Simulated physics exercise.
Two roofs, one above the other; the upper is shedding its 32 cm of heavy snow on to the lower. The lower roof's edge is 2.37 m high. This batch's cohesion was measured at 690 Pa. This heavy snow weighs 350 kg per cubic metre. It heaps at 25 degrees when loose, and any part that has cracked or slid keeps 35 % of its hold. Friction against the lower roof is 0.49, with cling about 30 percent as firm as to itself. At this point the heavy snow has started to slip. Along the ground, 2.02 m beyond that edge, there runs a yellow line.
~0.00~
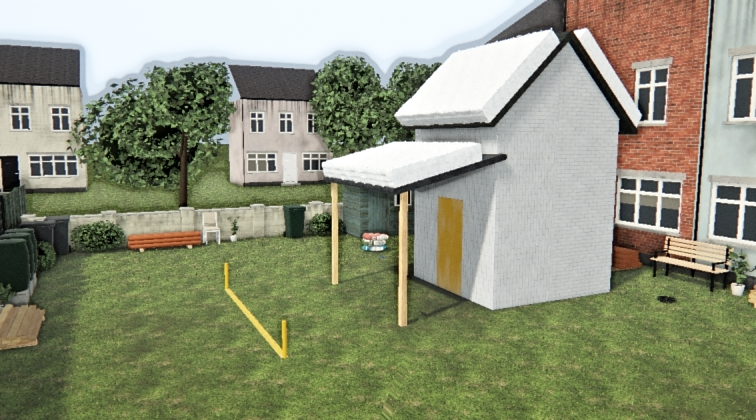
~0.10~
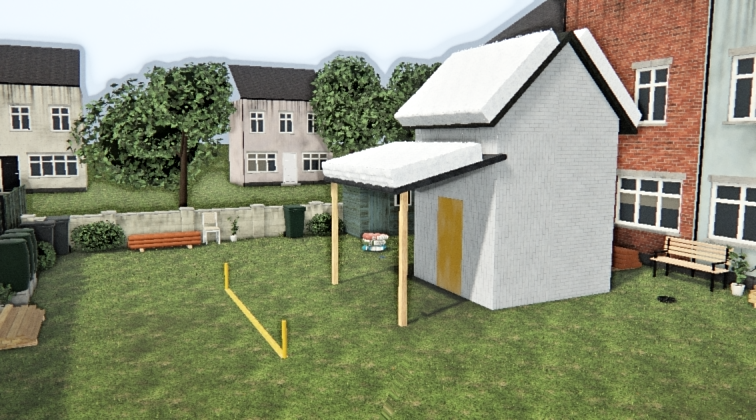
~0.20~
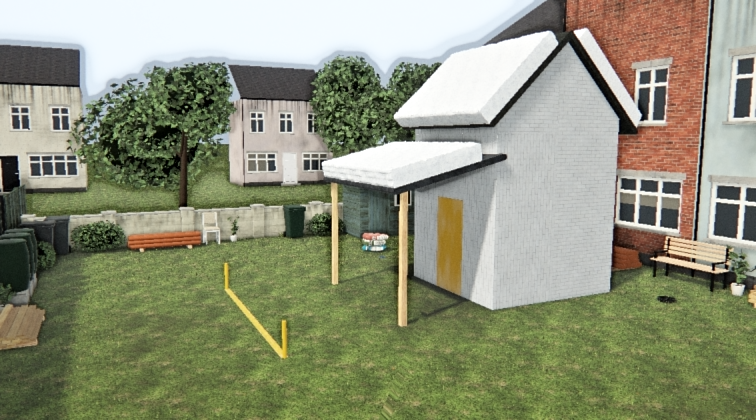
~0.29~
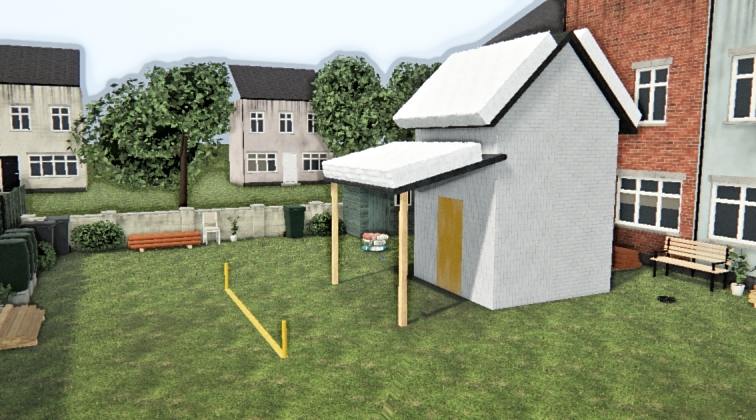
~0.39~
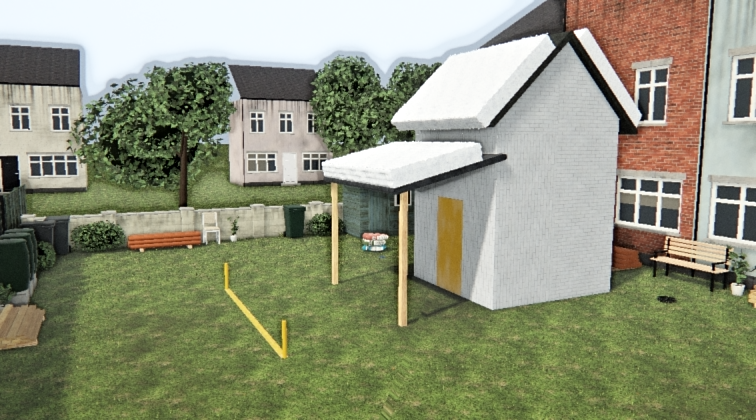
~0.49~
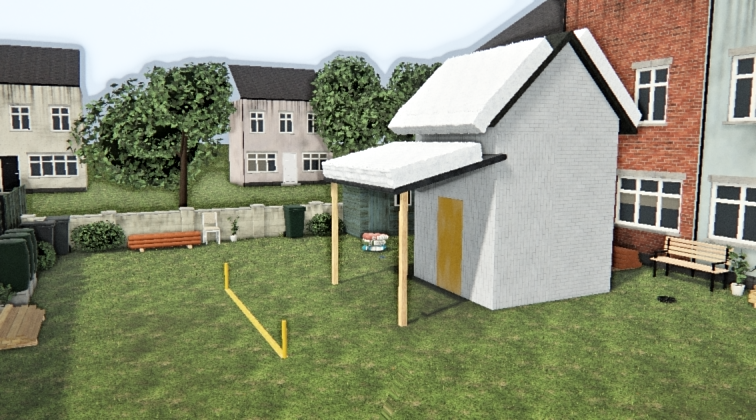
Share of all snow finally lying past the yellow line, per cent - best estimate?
About 0 percent.
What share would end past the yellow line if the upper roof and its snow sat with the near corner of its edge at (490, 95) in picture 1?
I'd put it at close to 0 percent.
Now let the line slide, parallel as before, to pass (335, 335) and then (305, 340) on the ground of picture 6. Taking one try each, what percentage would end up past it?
First try around 0 % past the line, second around 0 %.
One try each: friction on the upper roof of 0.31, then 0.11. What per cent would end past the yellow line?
I'd expect around 0 percent, then around 0 percent.
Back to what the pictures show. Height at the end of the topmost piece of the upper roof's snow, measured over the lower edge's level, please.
Roughly 1.5 m.
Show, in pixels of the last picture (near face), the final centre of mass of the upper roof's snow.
(468, 132), roughly.
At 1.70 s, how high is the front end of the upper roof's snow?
I'd say around 3.0 metres.
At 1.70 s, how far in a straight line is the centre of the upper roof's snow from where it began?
It sits some 1.6 m from where it began.
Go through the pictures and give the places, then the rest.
The first frame shows foremost bit of the heavy snow at (489, 121).
The second frame shows foremost bit of the heavy snow at (489, 108), its middle shifted 9 mm.
The third frame shows foremost bit of the heavy snow at (488, 122), its middle shifted 3.4 cm, 1 % of it past the upper edge, in one piece.
The fourth frame shows foremost bit of the heavy snow at (486, 124), its middle shifted 7.9 cm, 4 % of it past the upper edge, in one piece.
The fifth frame shows foremost bit of the heavy snow at (484, 114), its middle shifted 14 cm, 7 % of it past the upper edge, in one piece.
The sixth frame shows foremost bit of the heavy snow at (481, 118), its middle shifted 23 cm, 11 % of it past the upper edge, cracking.
After 1.04 s, none is below the lower edge and 0 % is past the line.
After 1.70 s, none is below the lower edge and 0 % is past the line.
After 2.35 s, none is below the lower edge and 0 % is past the line.
After 3.00 s, none is below the lower edge and 0 % is past the line.
After 3.10 s, none is below the lower edge and 0 % is past the line.
